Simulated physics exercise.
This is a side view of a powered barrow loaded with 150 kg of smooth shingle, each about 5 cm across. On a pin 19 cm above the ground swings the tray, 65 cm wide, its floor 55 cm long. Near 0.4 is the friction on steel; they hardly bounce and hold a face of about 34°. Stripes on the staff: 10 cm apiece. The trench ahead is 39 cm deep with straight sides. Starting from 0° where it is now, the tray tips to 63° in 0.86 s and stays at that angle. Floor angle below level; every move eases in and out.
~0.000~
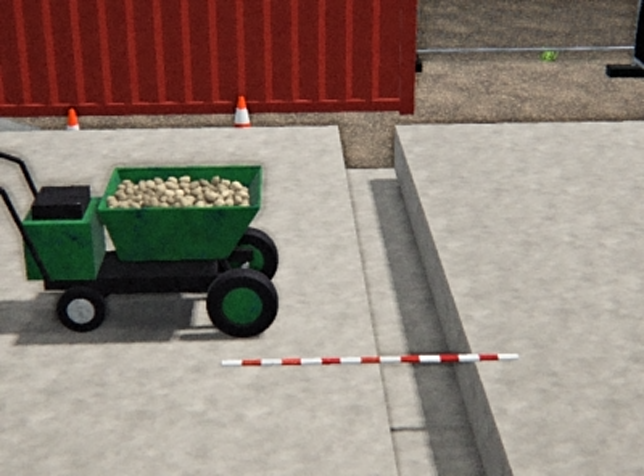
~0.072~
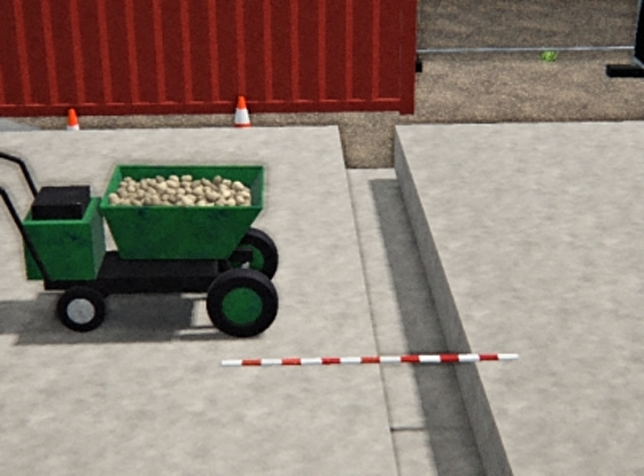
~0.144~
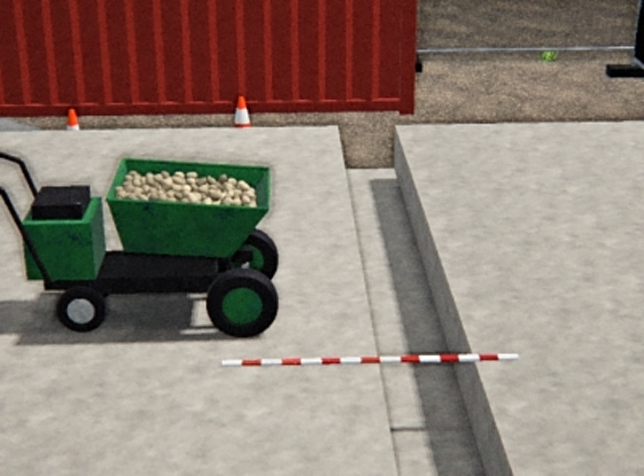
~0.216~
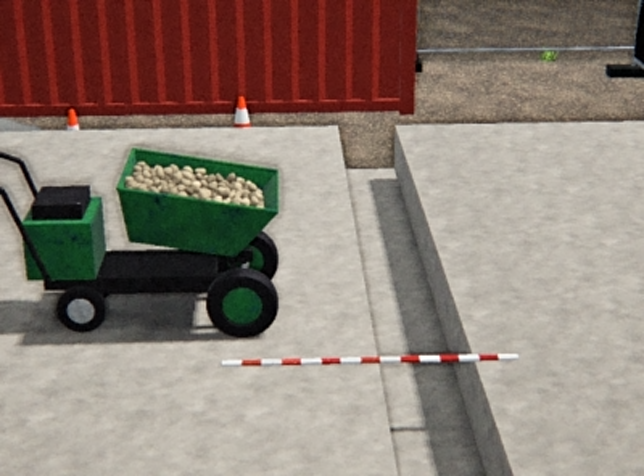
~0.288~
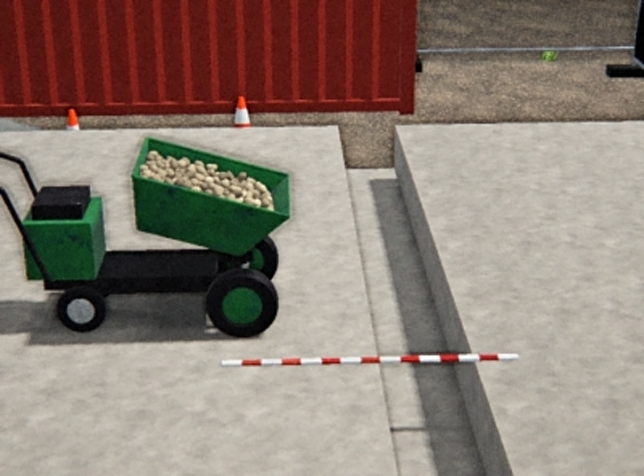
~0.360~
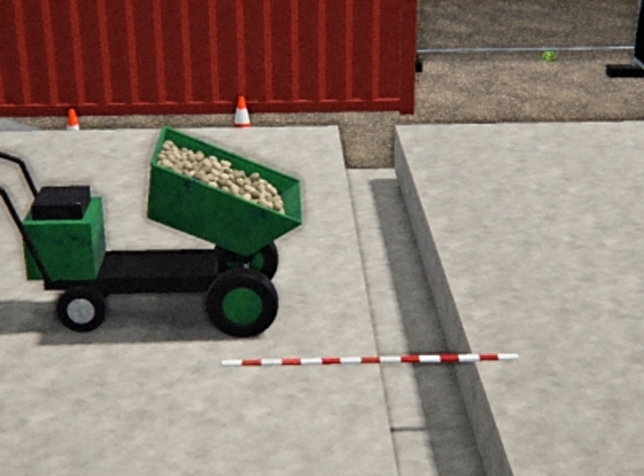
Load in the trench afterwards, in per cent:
69 %.
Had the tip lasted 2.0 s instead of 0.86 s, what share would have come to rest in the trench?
It would be near 70 percent.
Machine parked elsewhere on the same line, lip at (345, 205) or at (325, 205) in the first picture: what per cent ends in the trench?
Some 40 and some 55 per cent, in that order.
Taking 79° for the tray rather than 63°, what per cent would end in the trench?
I'd guess some 100 in a hundred.
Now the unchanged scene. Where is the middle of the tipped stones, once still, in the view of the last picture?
I'd put it close to (412, 361).
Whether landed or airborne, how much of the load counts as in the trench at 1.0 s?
By that point it's something like 15 in a hundred.
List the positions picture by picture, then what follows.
In the first frame, the tray is at 0°, its lip at (260, 208); the top of the load is at (164, 187).
In the second frame, the tray is at 1°, its lip at (262, 208); the top of the load is at (165, 185); the stones move at 0.3 m/s on average.
In the third frame, lip at (268, 210), floor tilted 5°, highest stones at (157, 181); the stones move at 0.6 m/s on average.
In the fourth frame, lip at (278, 212), floor tilted 10°, highest stones at (157, 172); the stones move at 0.8 m/s on average.
In the fifth frame, lip at (290, 217), floor tilted 16°, highest stones at (165, 162); the stones move at 0.9 m/s on average.
In the sixth frame, lip at (302, 223), floor tilted 24°, highest stones at (174, 152); the stones move at 1.0 m/s on average.
After 0.6 s the floor is at 53°; 100 % in the tray; the foremost stones are at (326, 240).
After 1.0 s the floor is at 63°; 76 % in the tray, 7 % short of the trench, 17 % in the trench; the foremost stones are at (412, 327).
After 1.3 s the floor is at 63°; 43 % in the tray, 6 % short of the trench, 52 % in the trench; the foremost stones are at (453, 368).
After 3.3 s the floor is at 63°; 20 % in the tray, 10 % short of the trench, 69 % in the trench; the foremost stones are at (452, 361).
